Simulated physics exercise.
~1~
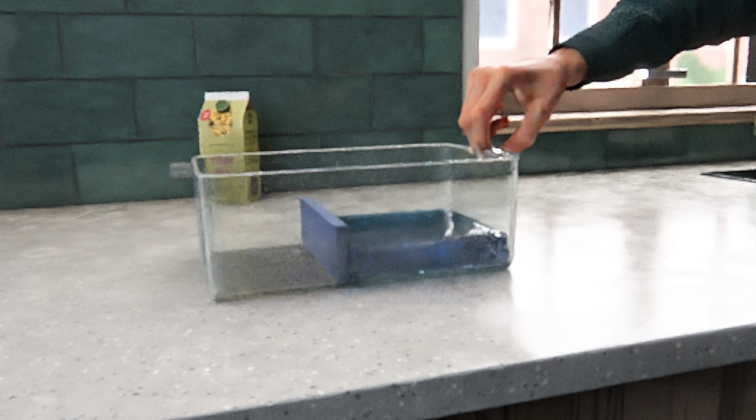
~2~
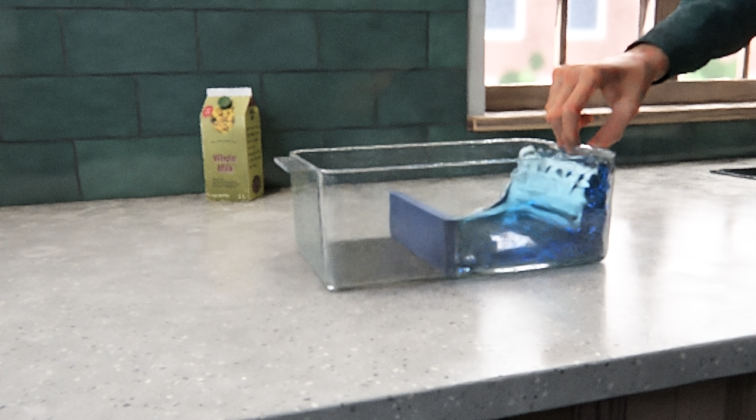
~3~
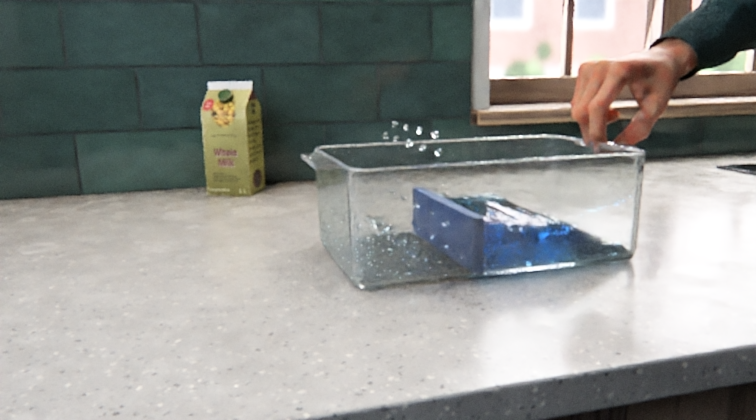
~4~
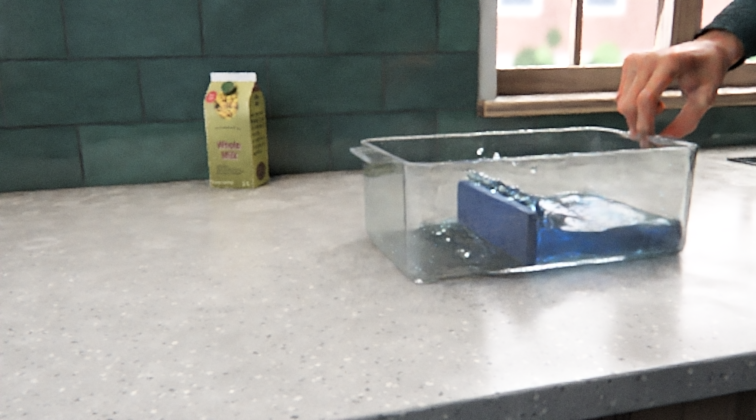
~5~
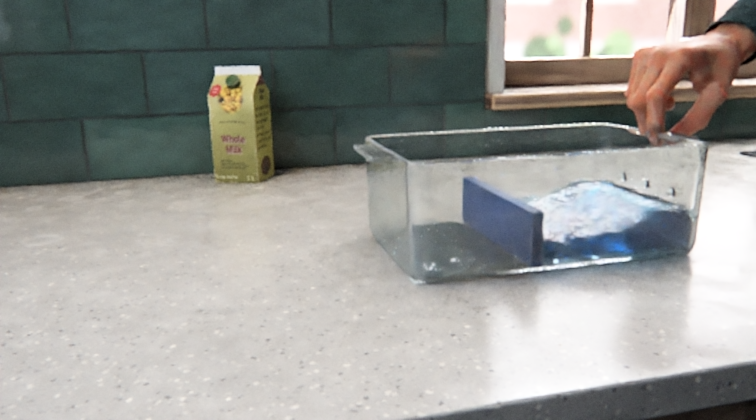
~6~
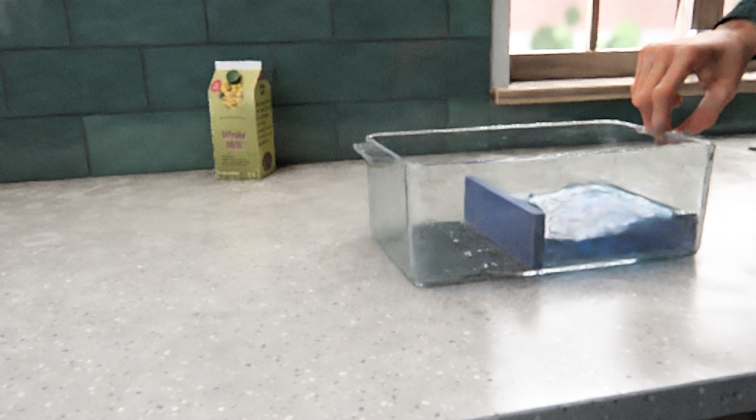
Clear food box pulled right across a speckled counter by a hand, blue water surging and splashing some over its divider.
